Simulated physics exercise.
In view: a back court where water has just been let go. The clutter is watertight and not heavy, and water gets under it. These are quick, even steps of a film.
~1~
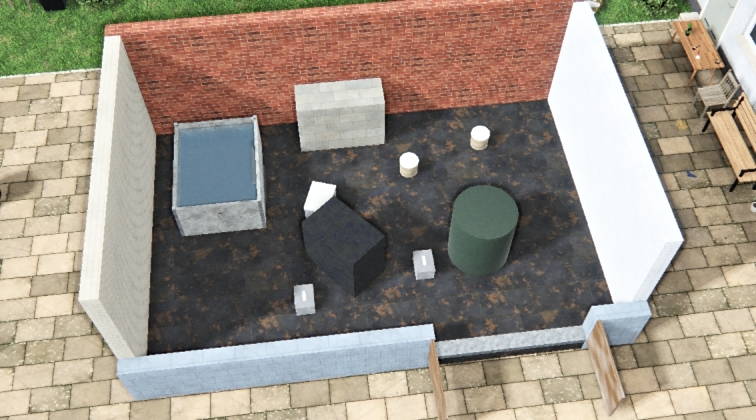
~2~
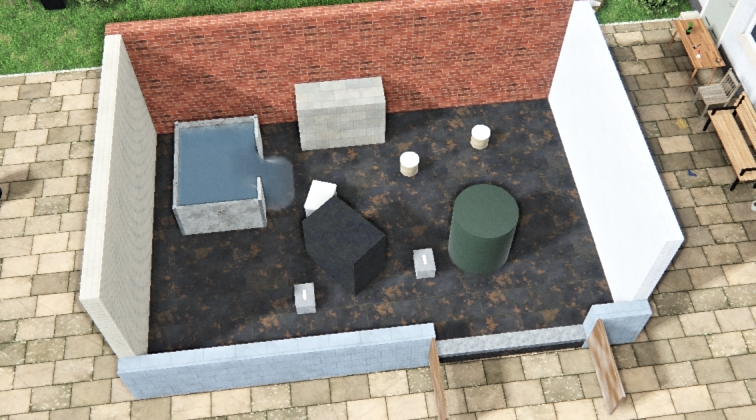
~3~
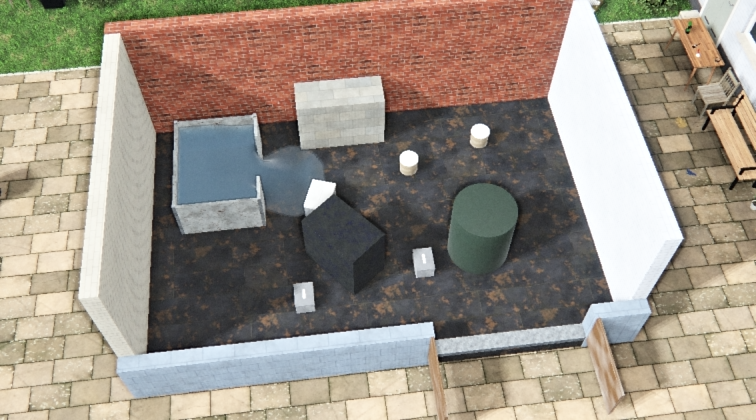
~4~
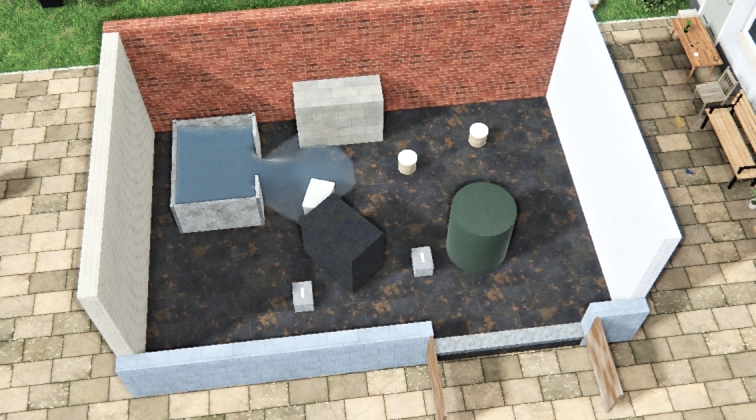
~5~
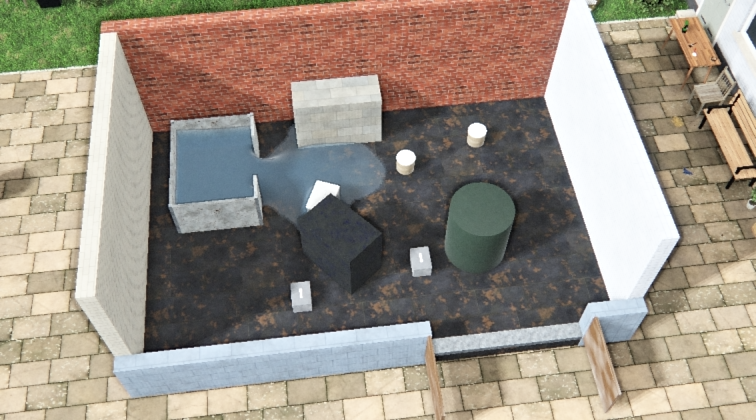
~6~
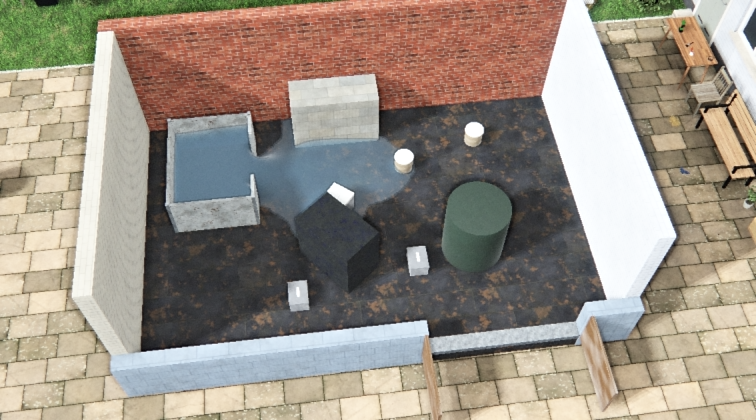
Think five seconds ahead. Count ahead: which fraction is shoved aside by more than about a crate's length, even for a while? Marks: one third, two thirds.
It is at least two thirds.
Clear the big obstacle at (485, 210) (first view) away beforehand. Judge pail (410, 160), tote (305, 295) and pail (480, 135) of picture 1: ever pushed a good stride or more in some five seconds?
As listed: Moved that far, under that, yes.
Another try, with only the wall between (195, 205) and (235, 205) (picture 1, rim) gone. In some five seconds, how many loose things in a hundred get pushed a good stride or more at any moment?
Close to 40 %.
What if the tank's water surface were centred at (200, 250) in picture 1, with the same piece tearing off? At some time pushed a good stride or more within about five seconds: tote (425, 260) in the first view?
For that one: Not that far.
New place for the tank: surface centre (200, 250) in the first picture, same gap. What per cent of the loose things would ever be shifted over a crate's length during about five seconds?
Close to 80 %.
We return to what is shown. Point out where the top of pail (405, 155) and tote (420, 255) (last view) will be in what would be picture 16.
Around (557, 146) and (438, 277).
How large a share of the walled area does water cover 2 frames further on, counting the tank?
I make it 30 per cent.
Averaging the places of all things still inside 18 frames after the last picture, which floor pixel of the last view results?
Close to (445, 238).
A moment on, 1 of 5 are well off their spots; 0 afloat.
Next, 3 of 5 are well off their spots; 2 afloat.
Later, 4 of 5 are well off their spots; 2 afloat.
In the end, 4 of 5 are well off their spots, and 4 have been at some point; 2 afloat.
